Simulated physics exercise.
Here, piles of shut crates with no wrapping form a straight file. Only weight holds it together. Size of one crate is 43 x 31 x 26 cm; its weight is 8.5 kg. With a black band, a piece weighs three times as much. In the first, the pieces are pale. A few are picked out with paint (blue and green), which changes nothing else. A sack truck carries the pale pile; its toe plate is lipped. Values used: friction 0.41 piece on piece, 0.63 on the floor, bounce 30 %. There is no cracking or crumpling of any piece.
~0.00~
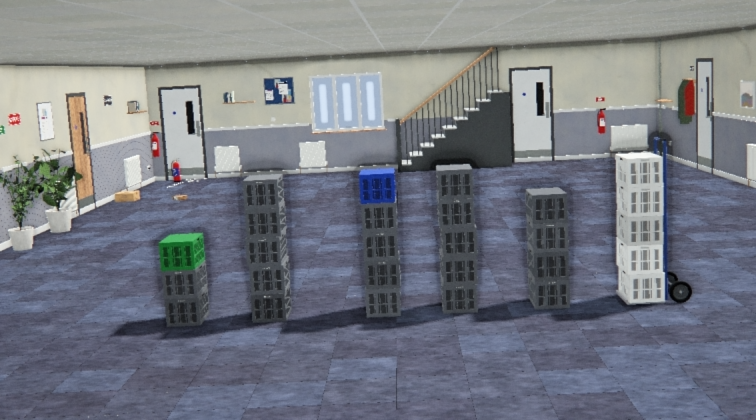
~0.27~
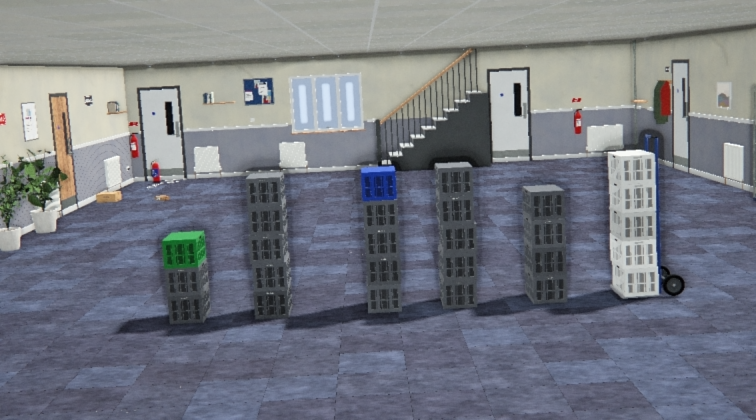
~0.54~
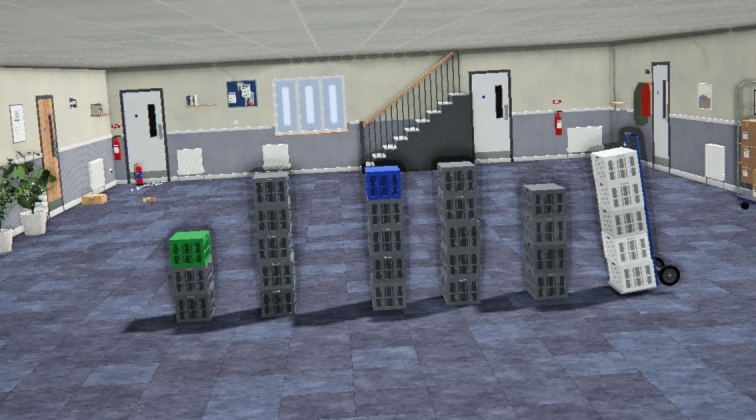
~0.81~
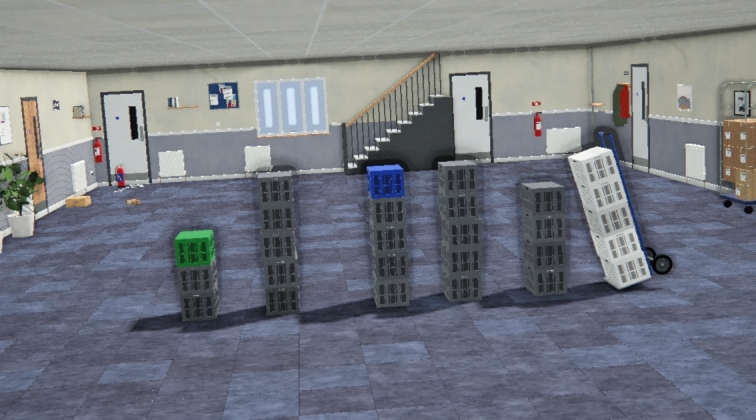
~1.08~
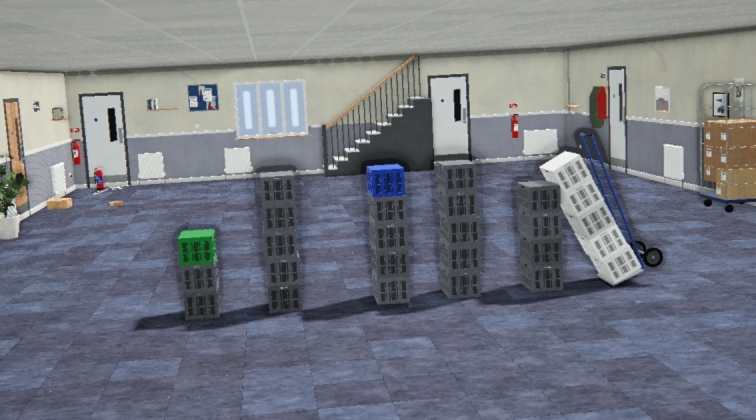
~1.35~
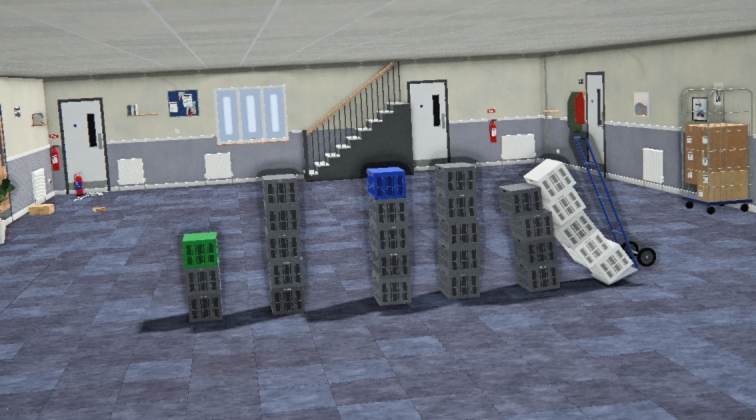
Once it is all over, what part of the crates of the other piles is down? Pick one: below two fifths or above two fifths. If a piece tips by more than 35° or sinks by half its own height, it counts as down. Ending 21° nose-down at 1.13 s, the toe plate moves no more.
Above two fifths.
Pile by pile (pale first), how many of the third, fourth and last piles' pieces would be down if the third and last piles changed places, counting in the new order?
Third 0, fourth 0, last 0.
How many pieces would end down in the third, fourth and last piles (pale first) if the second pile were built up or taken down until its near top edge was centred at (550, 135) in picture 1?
You'd get third 4, fourth 5 and last 3.
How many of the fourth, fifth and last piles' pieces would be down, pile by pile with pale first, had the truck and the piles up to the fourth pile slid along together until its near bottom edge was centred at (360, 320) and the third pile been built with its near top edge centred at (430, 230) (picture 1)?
Then fourth 0, fifth 0, last 0.
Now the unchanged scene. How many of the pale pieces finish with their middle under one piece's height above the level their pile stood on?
Among the pale pieces, the count is 2.
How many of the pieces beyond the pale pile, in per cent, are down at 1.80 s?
By that time it is 0 percent.
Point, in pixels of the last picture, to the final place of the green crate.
It comes to rest around (112, 305) in the last view.
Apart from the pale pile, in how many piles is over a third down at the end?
Total count: 5.
Around 1.80 s, 5 of the pale pile down; none of the 22 other crates down, 5 disturbed.
Around 2.68 s, 5 of the pale pile down; 4 of the 22 other crates down; blue crate tipped 7°.
Around 3.48 s, 5 of the pale pile down; 13 of the 22 other crates down; blue crate tipped 22°, 28 cm lower.
Around 4.22 s, 5 of the pale pile down; 19 of the 22 other crates down; green crate tipped 58°, 38 cm lower; blue crate tipped 40°, 55 cm lower.
Finally (5.2 s), 5 of the pale pile down; 19 of the 22 other crates down; green crate on its side; blue crate tipped 42°, 59 cm lower. That is 86 per cent. Seen by the last camera, middles, green crate near (112, 305), blue crate near (249, 254).
